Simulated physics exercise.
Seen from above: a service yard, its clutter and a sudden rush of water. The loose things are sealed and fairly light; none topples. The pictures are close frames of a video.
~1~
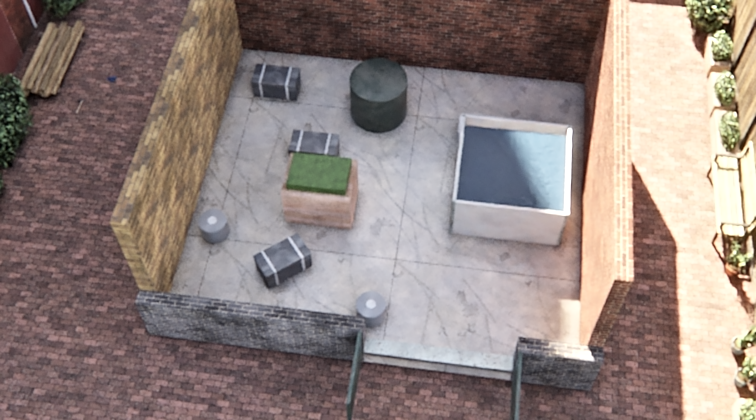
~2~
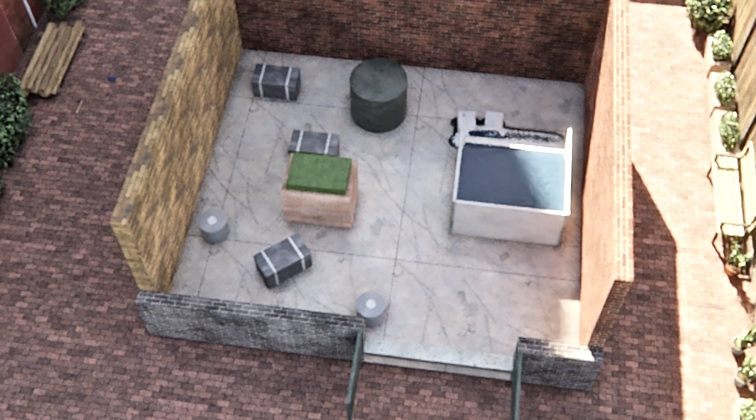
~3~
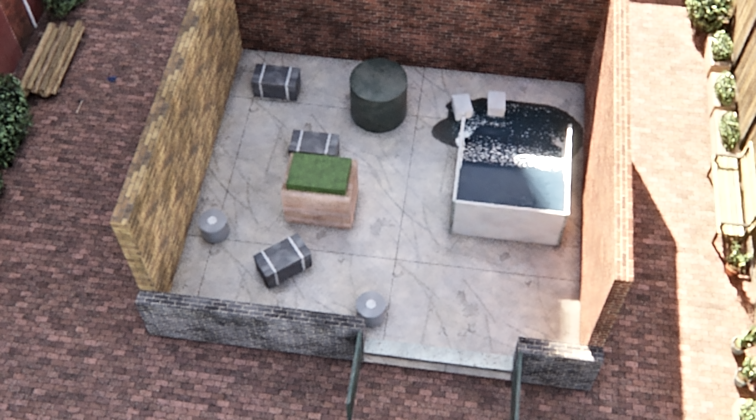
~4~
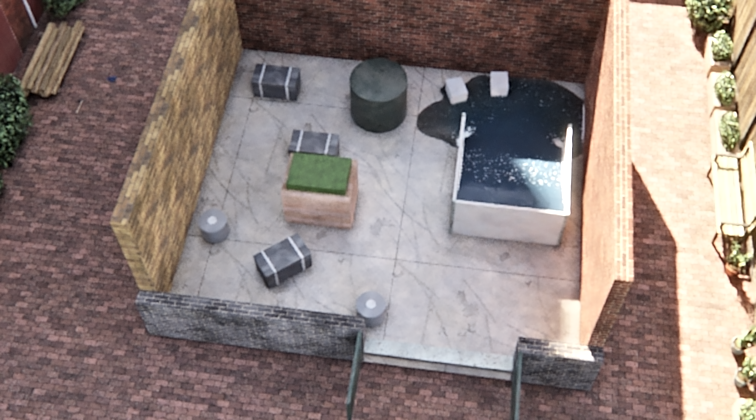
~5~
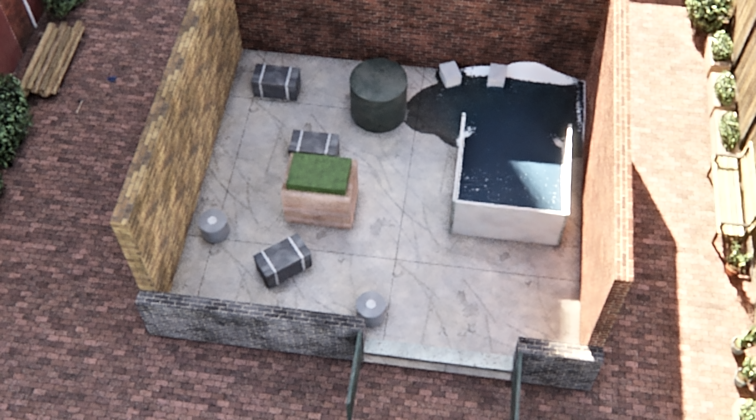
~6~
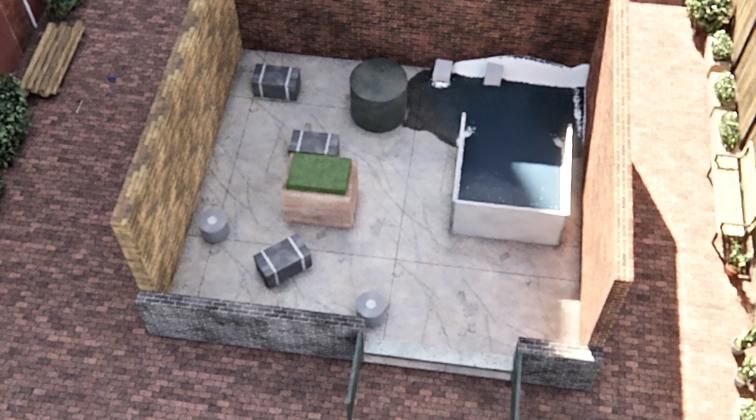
Water bursting from the back of a white-walled tank in a brick yard, spreading to the rear wall and pushing two pale blocks.
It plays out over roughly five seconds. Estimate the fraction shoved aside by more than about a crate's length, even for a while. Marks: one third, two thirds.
It is between one and two thirds.
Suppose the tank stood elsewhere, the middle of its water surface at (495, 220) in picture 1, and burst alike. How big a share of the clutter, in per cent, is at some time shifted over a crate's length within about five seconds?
Close to 60 %.
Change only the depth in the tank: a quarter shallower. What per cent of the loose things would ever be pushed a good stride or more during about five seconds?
I make it 40 per cent.
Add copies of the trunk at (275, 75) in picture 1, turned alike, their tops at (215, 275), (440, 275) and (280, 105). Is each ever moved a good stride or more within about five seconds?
One after the other: Under that, no, yes.
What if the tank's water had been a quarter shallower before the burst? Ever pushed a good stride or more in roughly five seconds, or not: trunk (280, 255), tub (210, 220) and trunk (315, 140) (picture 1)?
One after the other: Short of that, never so far, no.
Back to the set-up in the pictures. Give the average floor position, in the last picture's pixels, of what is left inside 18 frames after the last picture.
Roughly at (276, 196).
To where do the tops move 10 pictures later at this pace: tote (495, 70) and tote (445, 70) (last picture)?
Near (350, 66) and (302, 91).
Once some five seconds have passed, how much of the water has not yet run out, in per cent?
Some 100 per cent.
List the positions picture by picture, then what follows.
In the first picture, a tote at (467, 125) rests on the ground; a tote is out of sight; 0 of 7 have shifted.
In the second picture, a tote at (467, 120), on the bottom, close to its start; a tote at (494, 121), on the bottom, close to its start; 2 of 7 have shifted.
In the third picture, a tote at (462, 103) rests on the ground, a stride from its start; a tote at (497, 100) rests on the ground, a stride from its start; 2 of 7 have shifted.
In the fourth picture, a tote at (457, 86), on the bottom, a stride from its start; a tote at (500, 80), on the bottom, a stride from its start; 2 of 7 have shifted.
In the fifth picture, a tote at (450, 70), on the bottom, a stride from its start; a tote at (498, 72) floats, a stride from its start; 2 of 7 have shifted.
In the sixth picture, a tote at (443, 68), on the bottom, a stride from its start; a tote at (495, 69), afloat, a stride from its start; 2 of 7 have shifted.
A moment on, 2 of 7 are well off their spots; 1 afloat.
Next, 2 of 7 are well off their spots; 1 afloat.
Later, 3 of 7 are well off their spots; 1 afloat.
In the end, 4 of 7 are well off their spots, and 4 have been at some point; 5 afloat.
